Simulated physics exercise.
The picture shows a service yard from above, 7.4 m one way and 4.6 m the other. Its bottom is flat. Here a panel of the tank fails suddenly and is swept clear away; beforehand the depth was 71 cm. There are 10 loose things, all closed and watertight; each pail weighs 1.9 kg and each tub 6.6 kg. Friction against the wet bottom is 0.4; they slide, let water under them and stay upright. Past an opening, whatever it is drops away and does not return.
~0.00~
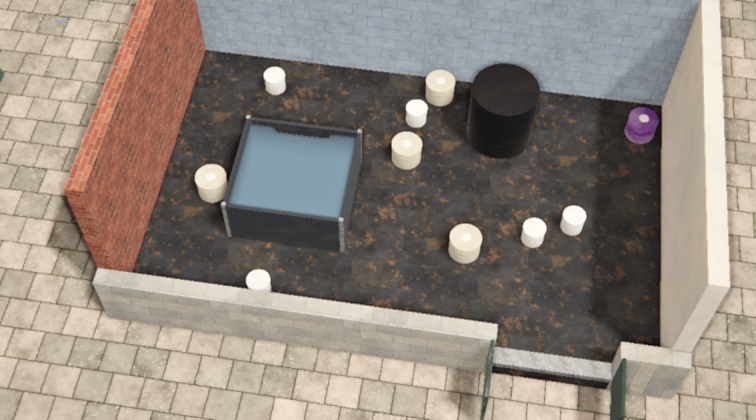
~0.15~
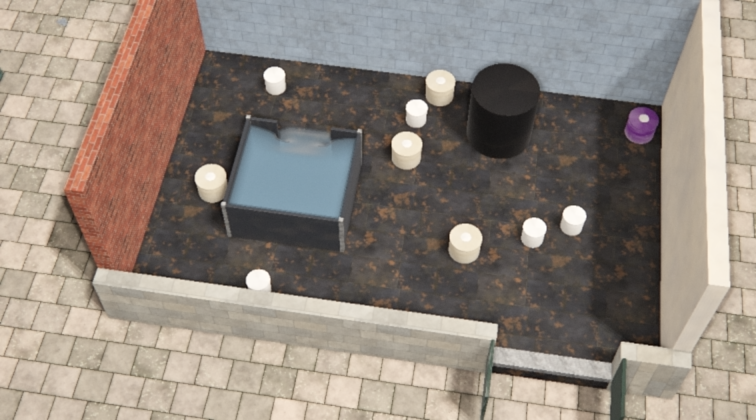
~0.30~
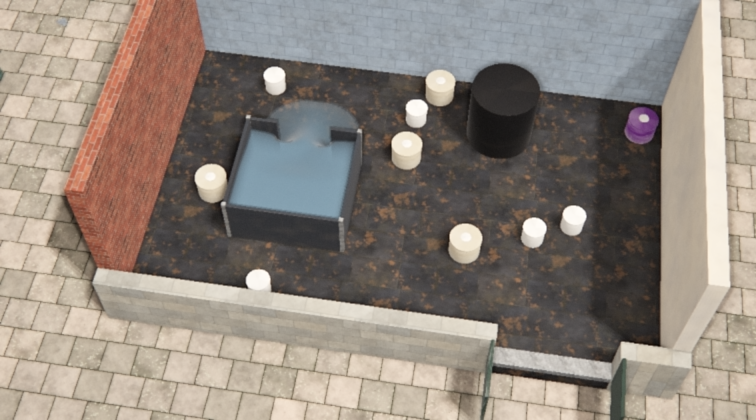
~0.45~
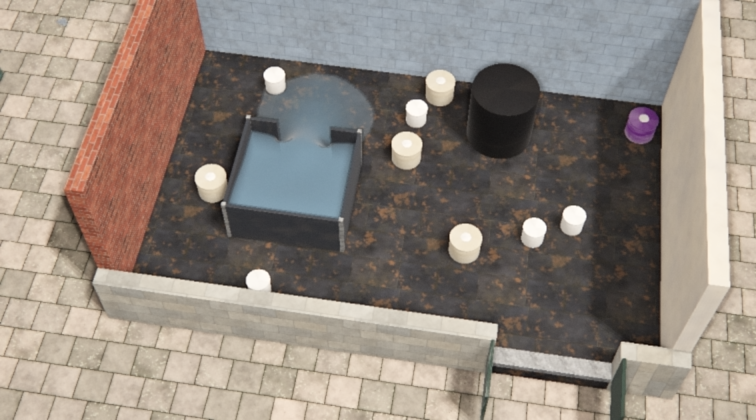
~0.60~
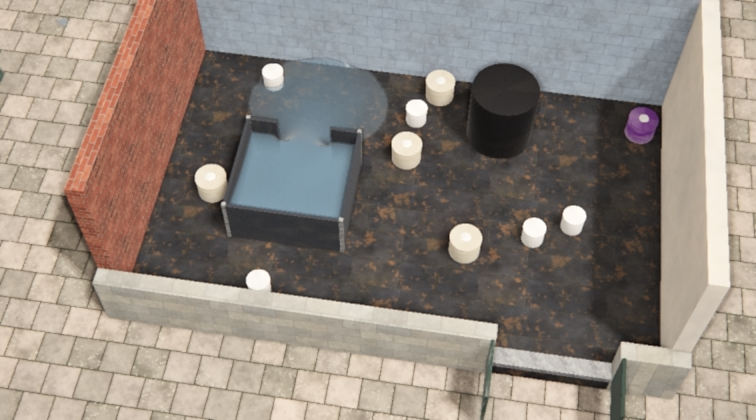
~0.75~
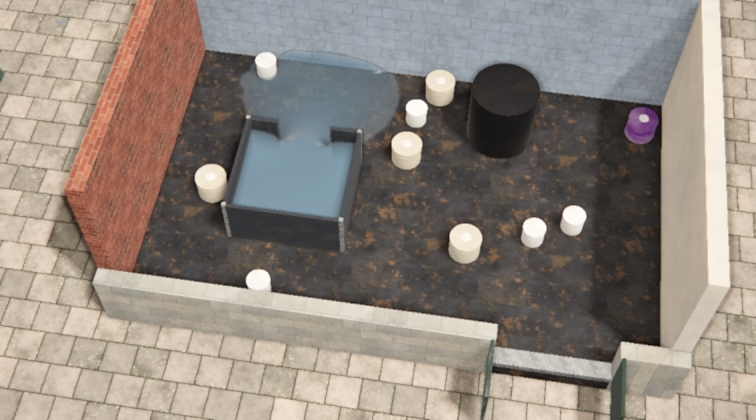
The footage shows a walled yard from above as water pours through the far side of a square tank and spreads across the dark floor, then pushes a small white tub slightly toward the back wall while the others stay still.
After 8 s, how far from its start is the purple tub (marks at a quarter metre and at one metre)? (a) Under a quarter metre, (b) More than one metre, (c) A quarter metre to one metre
(b) More than one metre.
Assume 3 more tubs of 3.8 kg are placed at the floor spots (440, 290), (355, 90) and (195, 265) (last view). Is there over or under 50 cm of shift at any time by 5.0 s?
So that's within the threshold, beyond the threshold and beyond the threshold, in that sequence.
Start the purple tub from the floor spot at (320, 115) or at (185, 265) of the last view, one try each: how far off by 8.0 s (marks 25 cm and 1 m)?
I'd expect that it gets borne away first and gets borne away second.
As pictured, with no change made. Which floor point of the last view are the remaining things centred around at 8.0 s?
Close to pixel (463, 243).
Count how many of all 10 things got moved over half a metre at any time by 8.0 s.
All told, that gives 6.
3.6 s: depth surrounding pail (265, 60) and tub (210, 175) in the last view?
First roughly 8 cm, second roughly 4 cm.
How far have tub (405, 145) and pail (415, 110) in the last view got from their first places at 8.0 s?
Taken in order, the shifts are 0 cm and 200 cm.
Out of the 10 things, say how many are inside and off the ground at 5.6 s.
At that instant the tally stands at 0.
After 1.6 s the purple tub is near (644, 119), 0.0 m from its start, aground; 0 of 10 are out; 1 afloat.
After 3.6 s the purple tub is near (651, 145), 0.5 m from its start, afloat; 0 of 10 are out; 2 afloat.
After 5.6 s the purple tub is near (609, 242), 2.4 m from its start, aground; 0 of 10 are out; 0 afloat.
After 8.0 s the purple tub is near (591, 270), 2.9 m from its start, aground; 0 of 10 are out; 6 afloat.
